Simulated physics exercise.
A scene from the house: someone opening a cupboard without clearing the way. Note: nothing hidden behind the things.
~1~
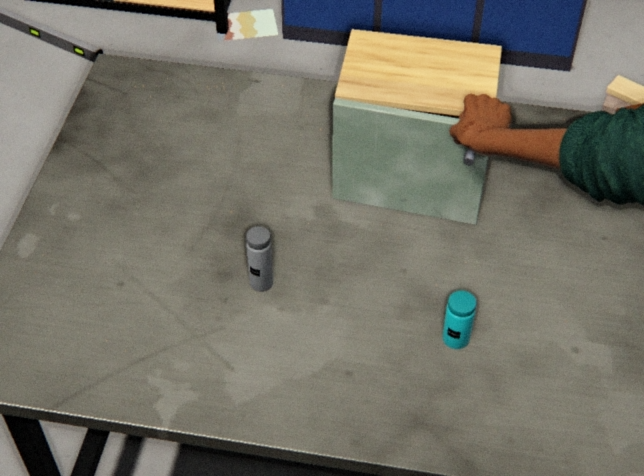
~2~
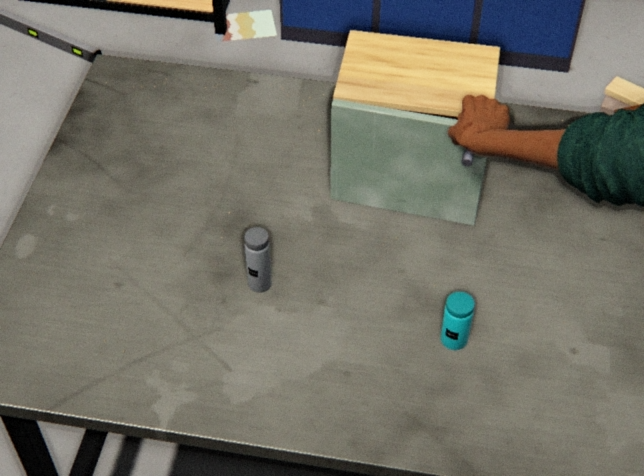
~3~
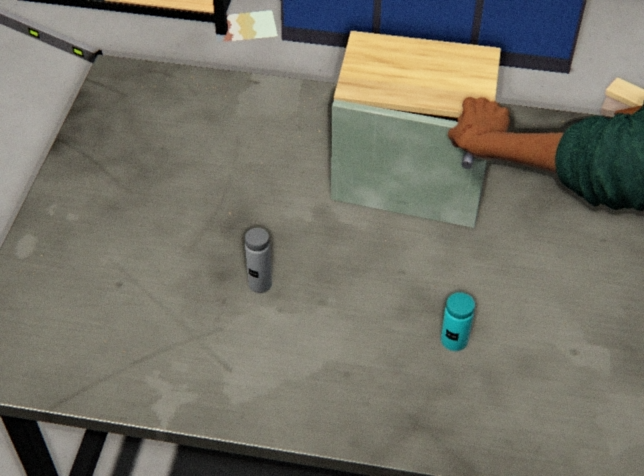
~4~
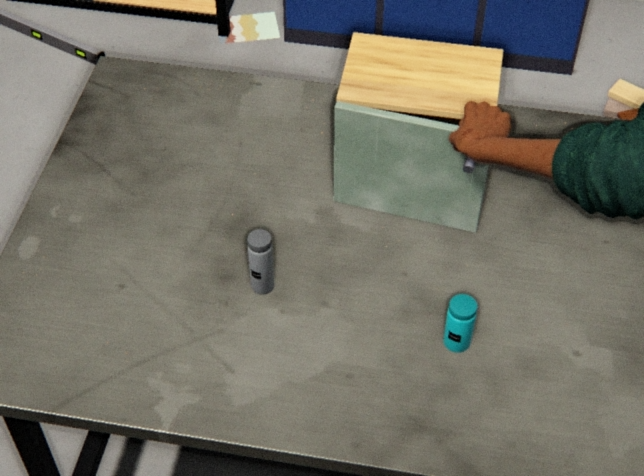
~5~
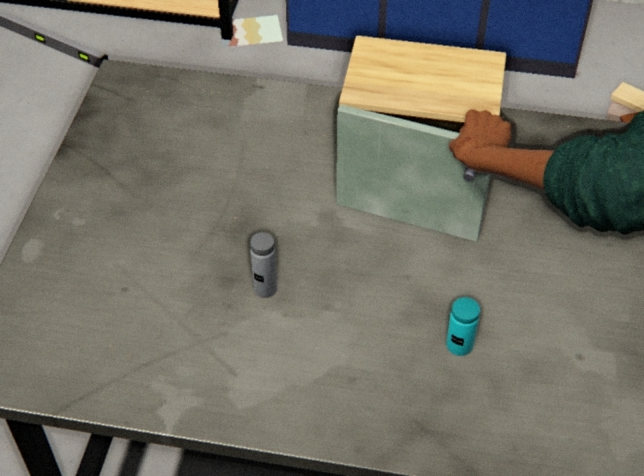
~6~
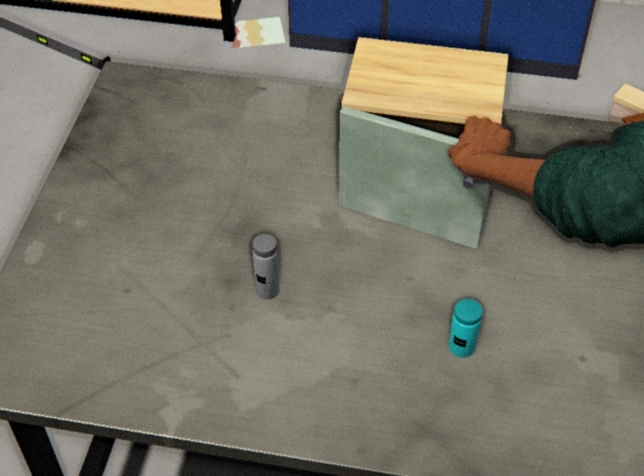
The video shows a hand gripping the edge of a pale green door on a small wooden cupboard and slowly pulling it slightly open, while a grey shaker and a turquoise shaker stand on the grey tabletop in front.
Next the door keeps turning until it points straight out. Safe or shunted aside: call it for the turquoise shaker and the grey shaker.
Turquoise shaker - safe; grey shaker - safe.
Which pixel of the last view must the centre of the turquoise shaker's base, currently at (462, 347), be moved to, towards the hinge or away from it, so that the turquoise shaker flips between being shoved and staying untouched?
In the last view, the boundary sits at approximately (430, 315).
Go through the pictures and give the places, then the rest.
The first picture shows door 4° open; turquoise shaker (459, 320); grey shaker (260, 260); door (407, 168).
The second picture shows door 4° open; grey shaker (258, 260); door (405, 168).
The third picture shows door 5° open; turquoise shaker (458, 322); door (405, 170).
The fourth picture shows door 7° open; grey shaker (261, 262); door (408, 173).
The fifth picture shows door 10° open; turquoise shaker (463, 327); door (409, 179).
The sixth picture shows door 13° open; turquoise shaker (466, 328); grey shaker (266, 267); door (410, 184).
Then, 0.74 s later than the last frame, door 36° open; turquoise shaker at rest near (466, 328); grey shaker at rest near (266, 267).
Then, 1.66 s later than the last frame, door 65° open; turquoise shaker at rest near (466, 328); grey shaker at rest near (266, 267).
Then, 2.42 s later than the last frame, door 89° open; turquoise shaker at rest near (466, 328); grey shaker at rest near (266, 267).
When it is over, the turquoise shaker escapes contact, near (466, 328); the grey shaker escapes contact, near (266, 267).
